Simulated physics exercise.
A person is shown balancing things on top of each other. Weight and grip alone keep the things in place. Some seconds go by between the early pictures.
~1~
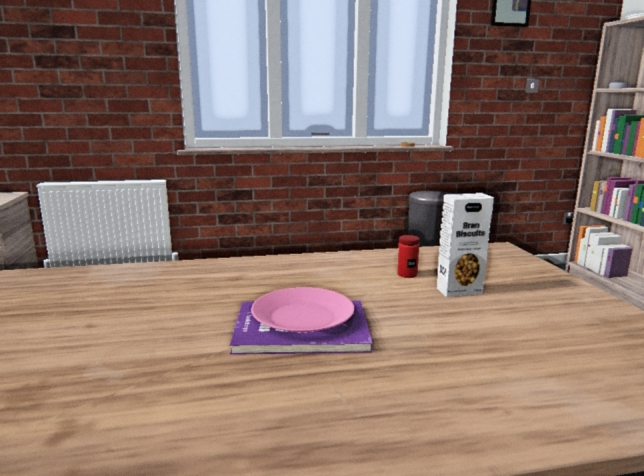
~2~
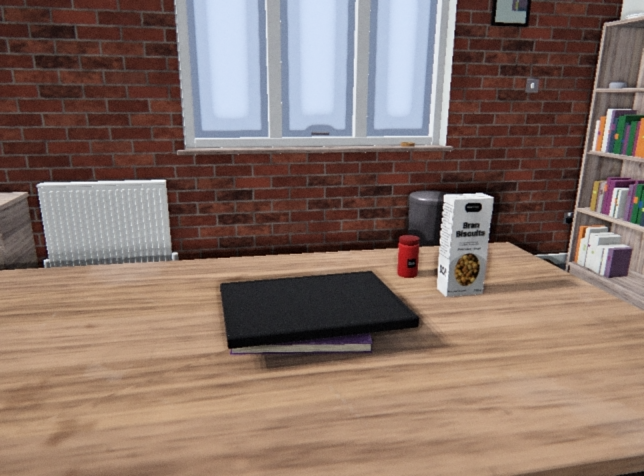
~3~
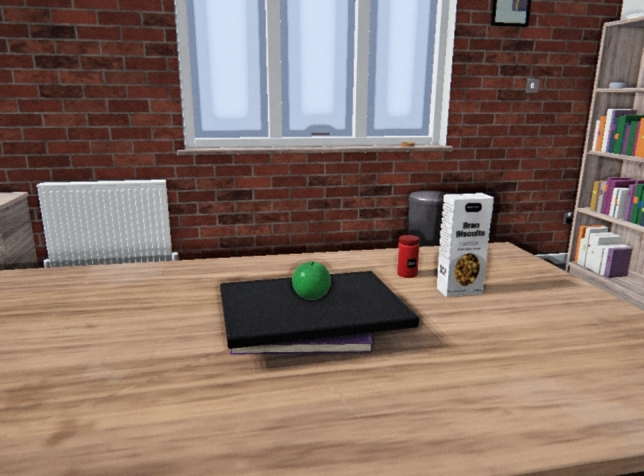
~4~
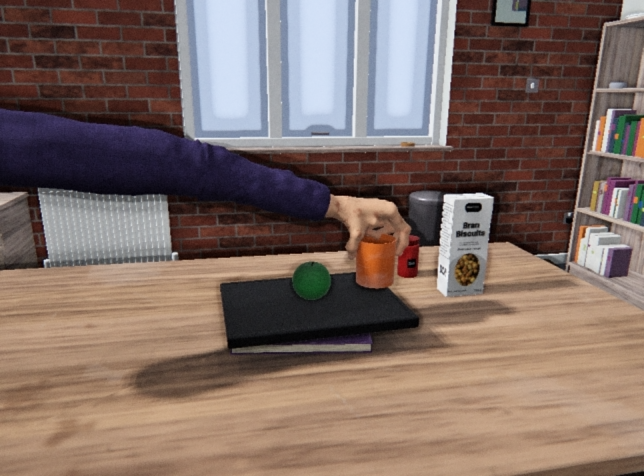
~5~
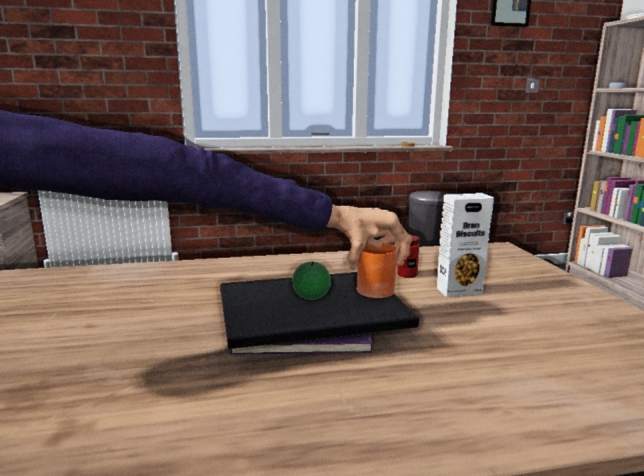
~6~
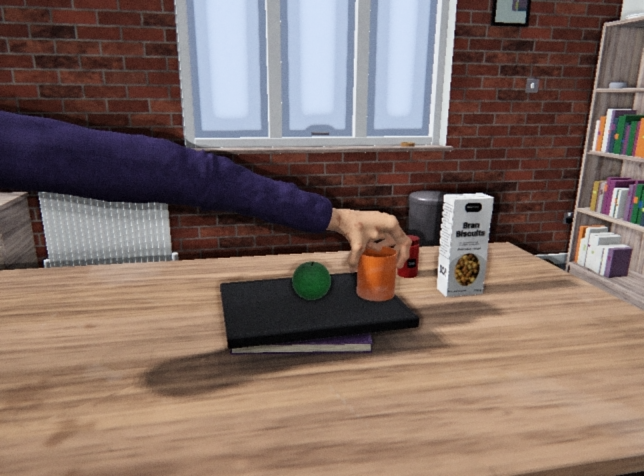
A hand in a dark purple sleeve lowered an orange cup onto a black tray, to the right of a green apple, after the tray had covered a pink plate on a purple book.
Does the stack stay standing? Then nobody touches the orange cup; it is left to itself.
Yes.
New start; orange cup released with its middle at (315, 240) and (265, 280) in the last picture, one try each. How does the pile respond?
In the first case the pile collapses, while in the second it remains standing.
Then, 0.60 s later than the last frame, all is still.
Then, 1.60 s later than the last frame, orange cup resting near (376, 274).
Then, 2.50 s later than the last frame, things are still on the move.
When it is over, all 7 as before. End places, in pixels of the last picture, orange cup near (376, 273). The pile stays up.
